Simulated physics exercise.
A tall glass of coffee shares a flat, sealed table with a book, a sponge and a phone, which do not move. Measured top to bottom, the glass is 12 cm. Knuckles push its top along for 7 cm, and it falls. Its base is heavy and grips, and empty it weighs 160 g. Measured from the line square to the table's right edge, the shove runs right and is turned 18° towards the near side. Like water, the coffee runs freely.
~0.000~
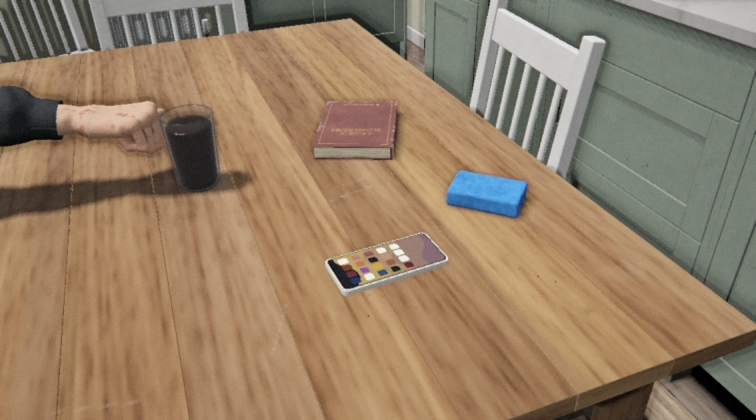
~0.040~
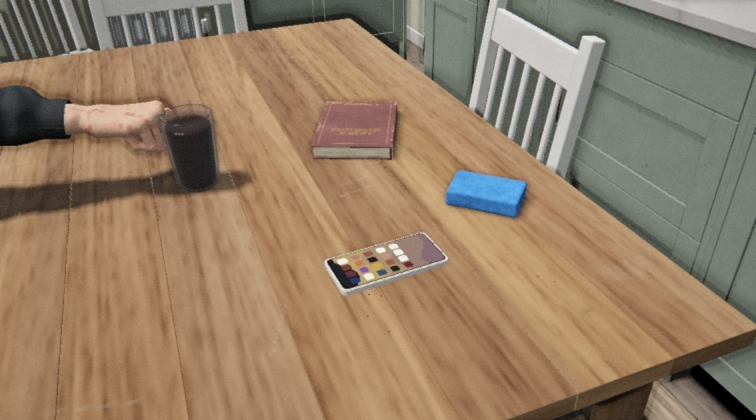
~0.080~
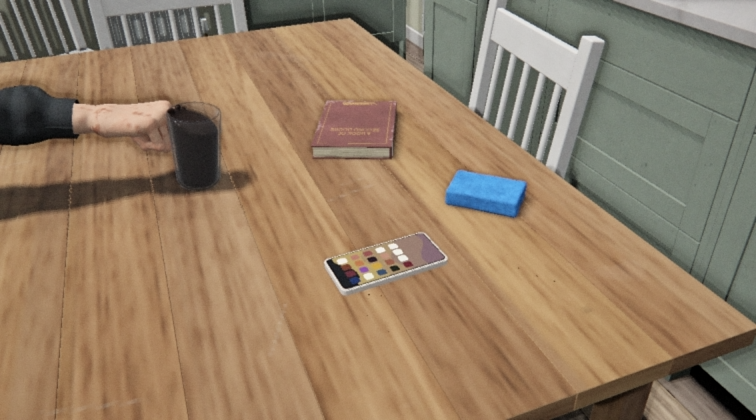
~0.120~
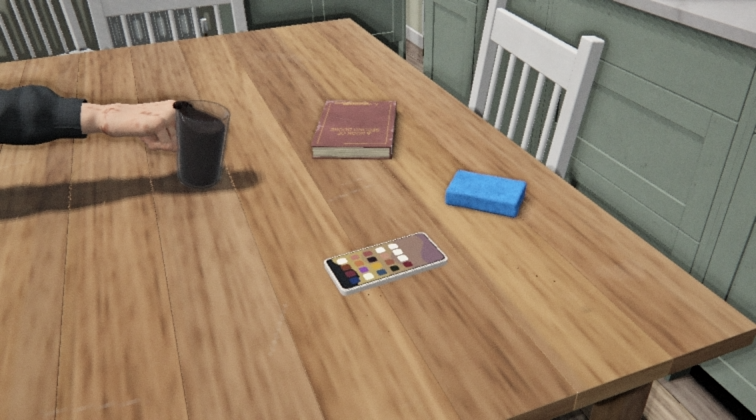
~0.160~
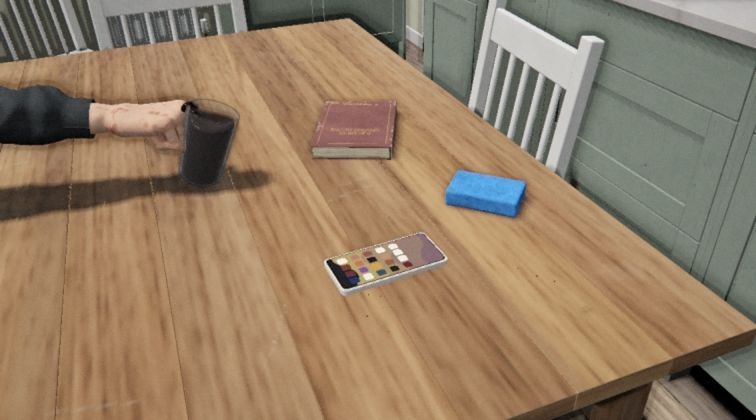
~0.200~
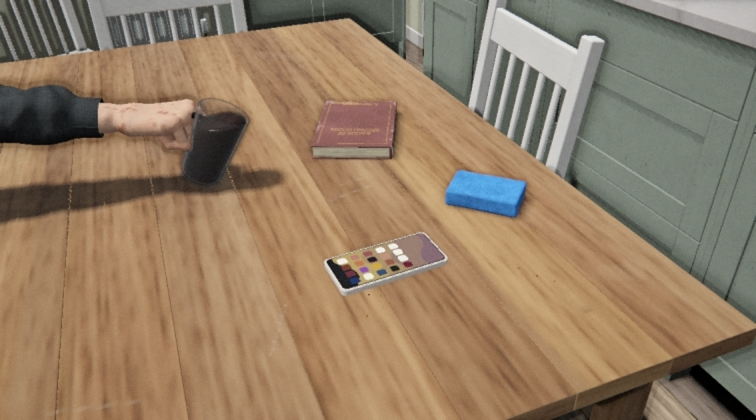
A tall glass of dark coffee leaned farther and farther to the right as a hand in a dark sleeve pushed its top, while the book, blue sponge and phone lay still on the wooden table.
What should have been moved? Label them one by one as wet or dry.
Book - wet; sponge - wet; phone - wet.
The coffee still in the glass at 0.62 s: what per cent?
About 32 %.
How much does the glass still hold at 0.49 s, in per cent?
It is roughly 56 percent.
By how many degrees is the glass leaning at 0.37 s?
Looks like close to 72 degrees of lean.
Then, 0.37 s in, the tilt is 73° and 93 per cent is in the glass, 0 has run off the table; wet so far, nothing.
Then, 0.49 s in, the tilt is 87° and 57 per cent is in the glass, 0 has run off the table; wet so far, book.
Then, 0.62 s in, the tilt is 87° and 31 per cent is in the glass, 0 has run off the table; wet so far, book, sponge.
Then, 0.87 s in, the tilt is 87° and 16 per cent is in the glass, 6 has run off the table; wet so far, book, sponge, phone.
Finally, 4 per cent is in the glass, 33 has run off the table; wet so far, book, sponge, phone.
